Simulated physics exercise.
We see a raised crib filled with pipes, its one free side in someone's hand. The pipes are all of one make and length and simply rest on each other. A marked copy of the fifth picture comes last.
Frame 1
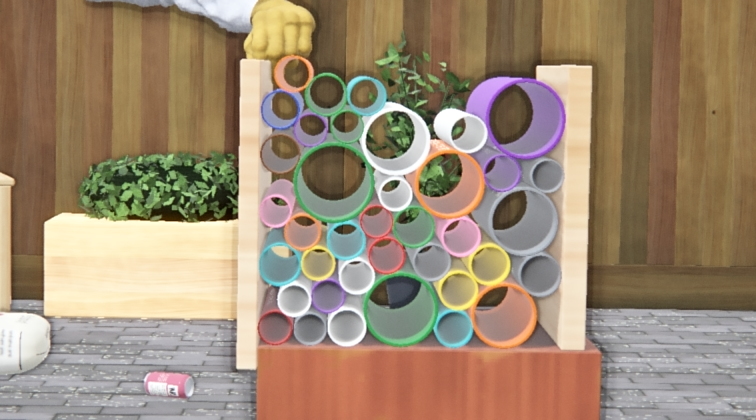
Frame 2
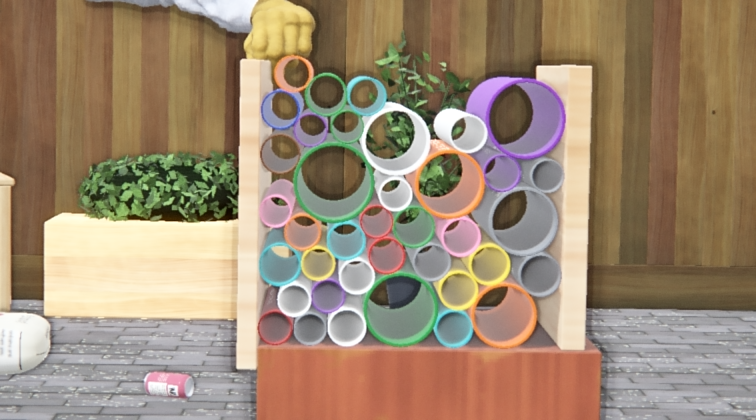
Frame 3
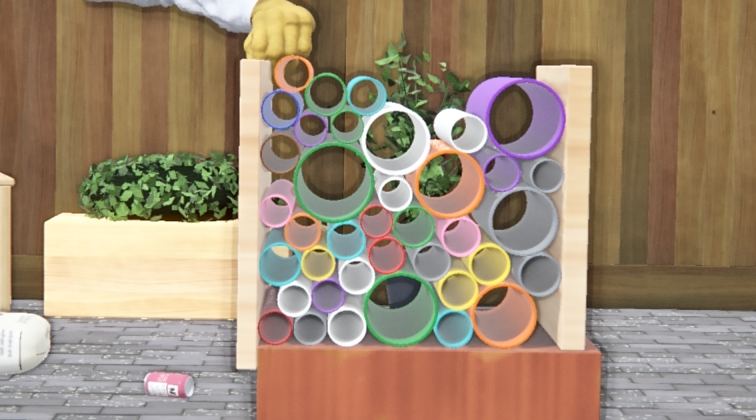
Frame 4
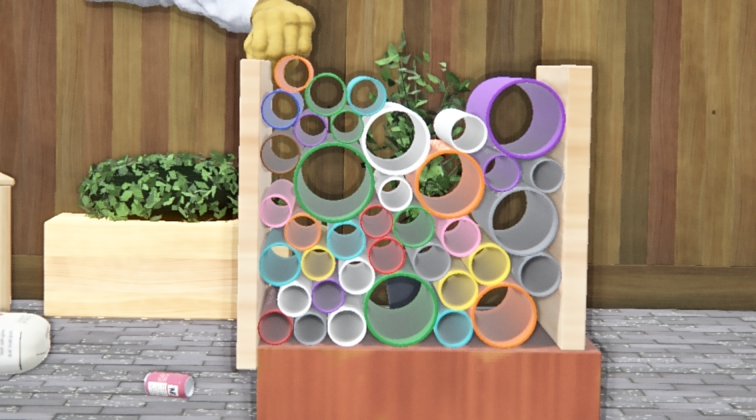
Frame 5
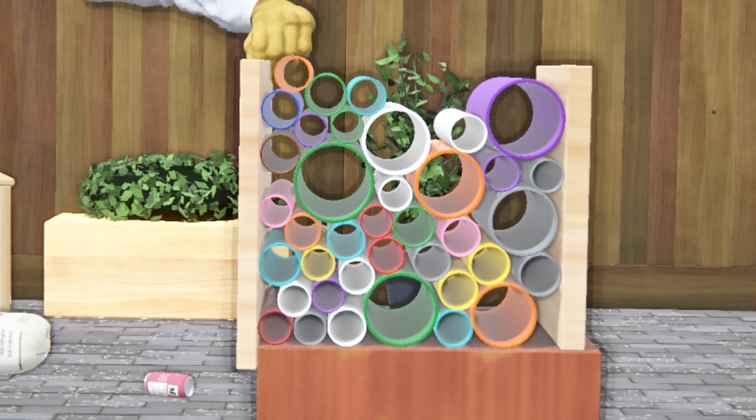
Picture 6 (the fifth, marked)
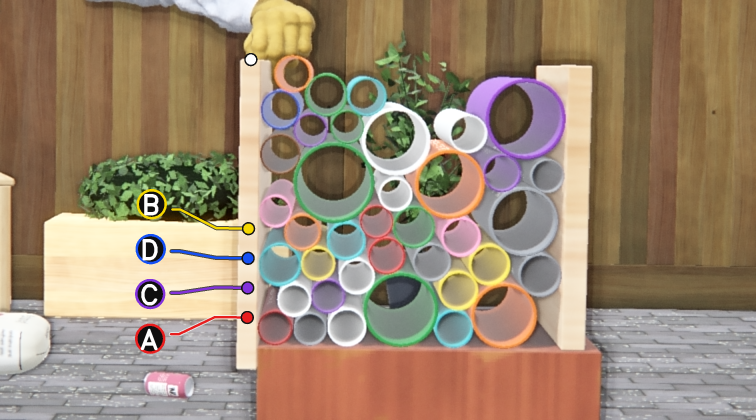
Dozens of colourful round pipes lie stacked between two pale upright boards on a reddish-brown base, seen end-on from the front in a paved yard with a wooden wall. A large purple pipe sits upper right, with green and orange ones below, while a planter and red can are at left. A yellow-gloved hand rests atop the left board, and nothing visibly moves, the camera included.
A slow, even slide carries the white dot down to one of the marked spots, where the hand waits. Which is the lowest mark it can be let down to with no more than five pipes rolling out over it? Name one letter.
The answer is mark B.
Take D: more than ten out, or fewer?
It loses fewer than ten.
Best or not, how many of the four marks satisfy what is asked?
The number is one.
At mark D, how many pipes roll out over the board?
With D, six.
On the copy, A at (247, 317); B at (248, 229); C at (248, 288); D at (248, 258); the white dot at (251, 60).
On B. First, top of the board (261, 135).
Then, top of the board (259, 219).
Finally, top of the board (259, 228), five out over the board.
By contrast, A more than five out over the board; C more than five out over the board; D six out over the board.
